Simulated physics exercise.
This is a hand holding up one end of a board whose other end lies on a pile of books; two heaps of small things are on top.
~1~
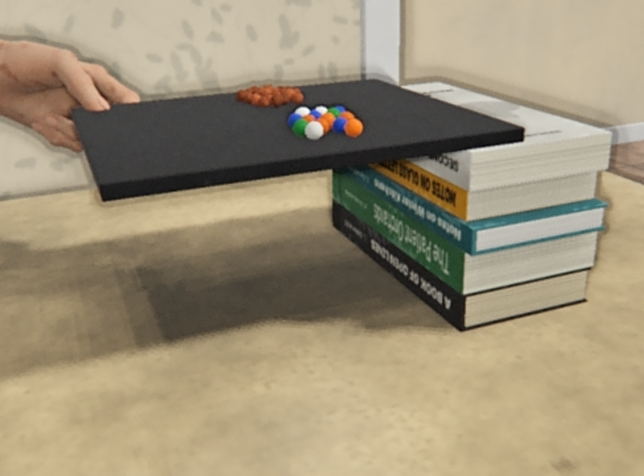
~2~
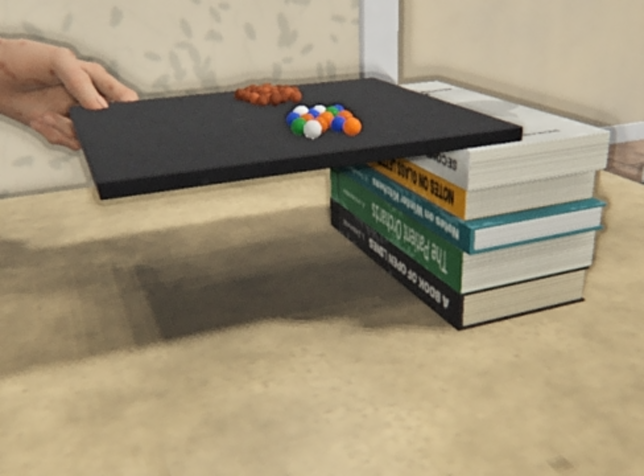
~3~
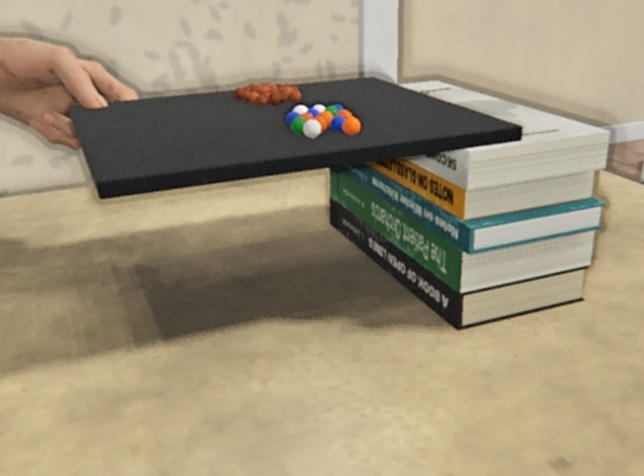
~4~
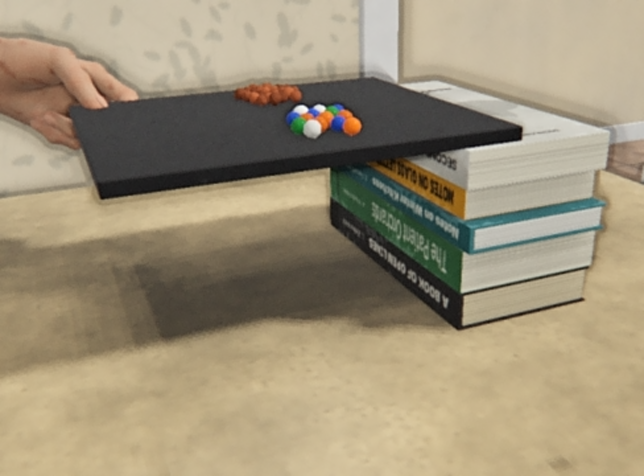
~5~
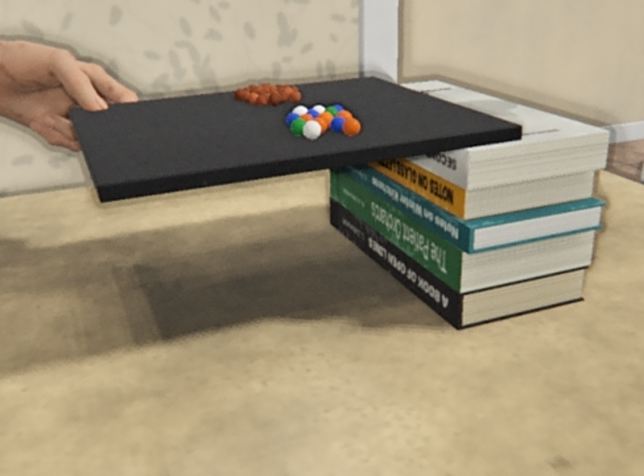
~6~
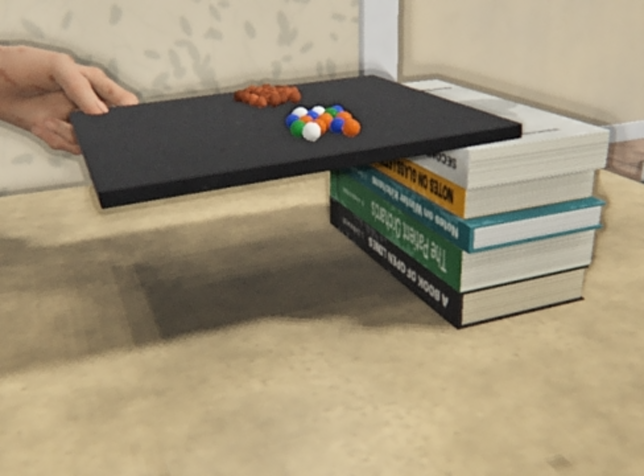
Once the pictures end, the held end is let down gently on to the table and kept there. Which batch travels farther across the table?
I expect the one closer to us will go farther.
Then, 0.57 s later than the last frame, board sloping at 15°; front batch every one still on the board; back batch every one still on the board.
Then, 1.18 s later than the last frame, board sloping at 30°; front batch mostly one to two board lengths out; back batch mostly at the foot of the board.
Then, 1.90 s later than the last frame, board resting at 36°; front batch mostly more than two board lengths out, about a tenth gone off the table; back batch mostly less than half a board's length out.
When it is over, board resting at 36°; front batch mostly more than two board lengths out, roughly half gone off the table; back batch mostly less than half a board's length out; the front batch has gone farther.
